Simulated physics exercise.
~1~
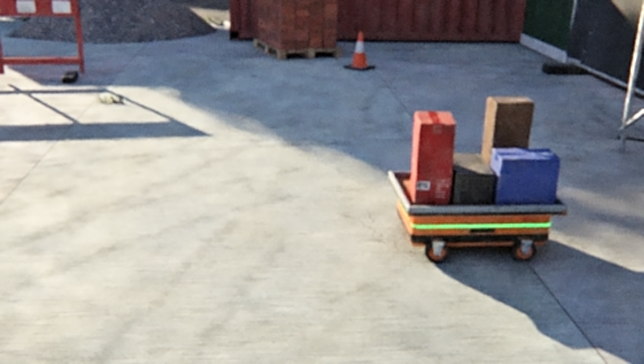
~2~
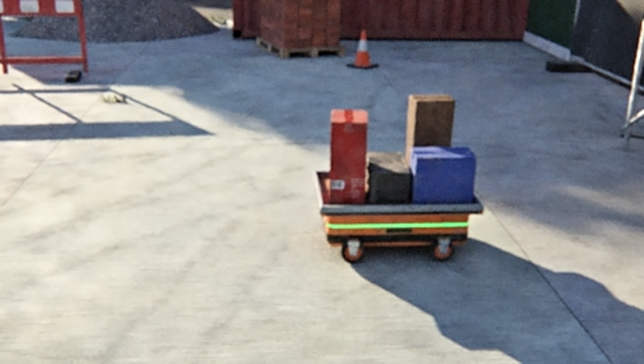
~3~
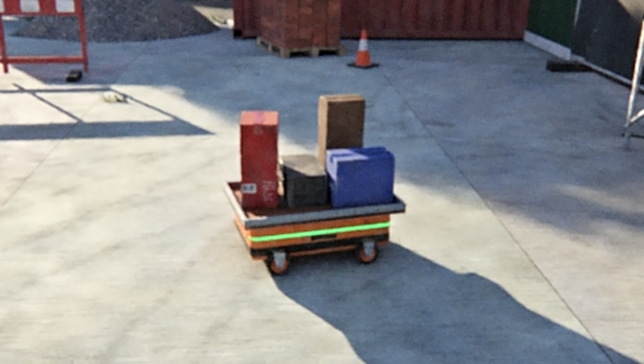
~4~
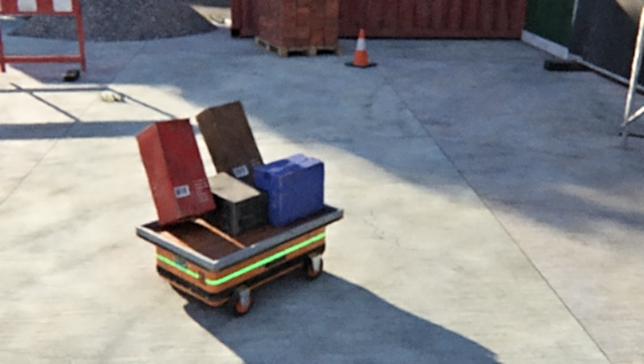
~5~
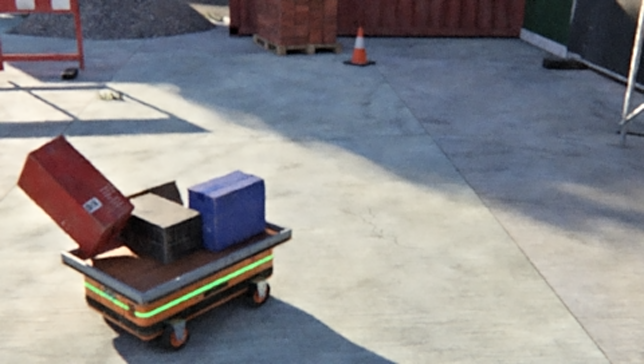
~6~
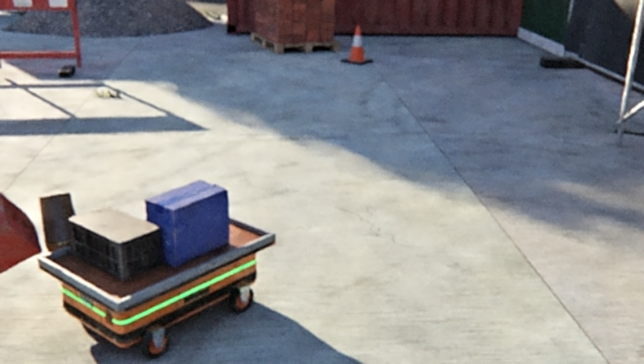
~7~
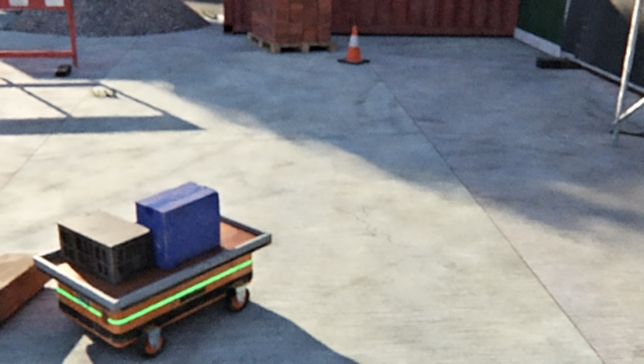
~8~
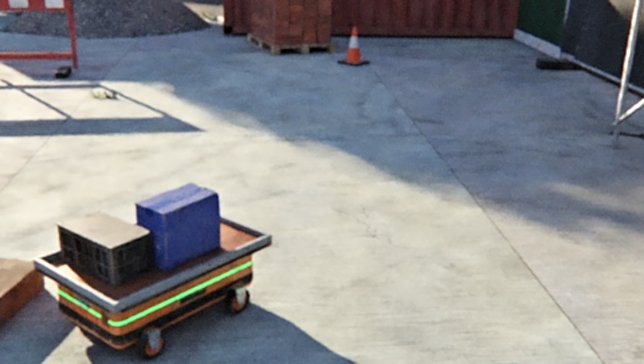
A cart curves left, the red and brown boxes toppling off before it stops.
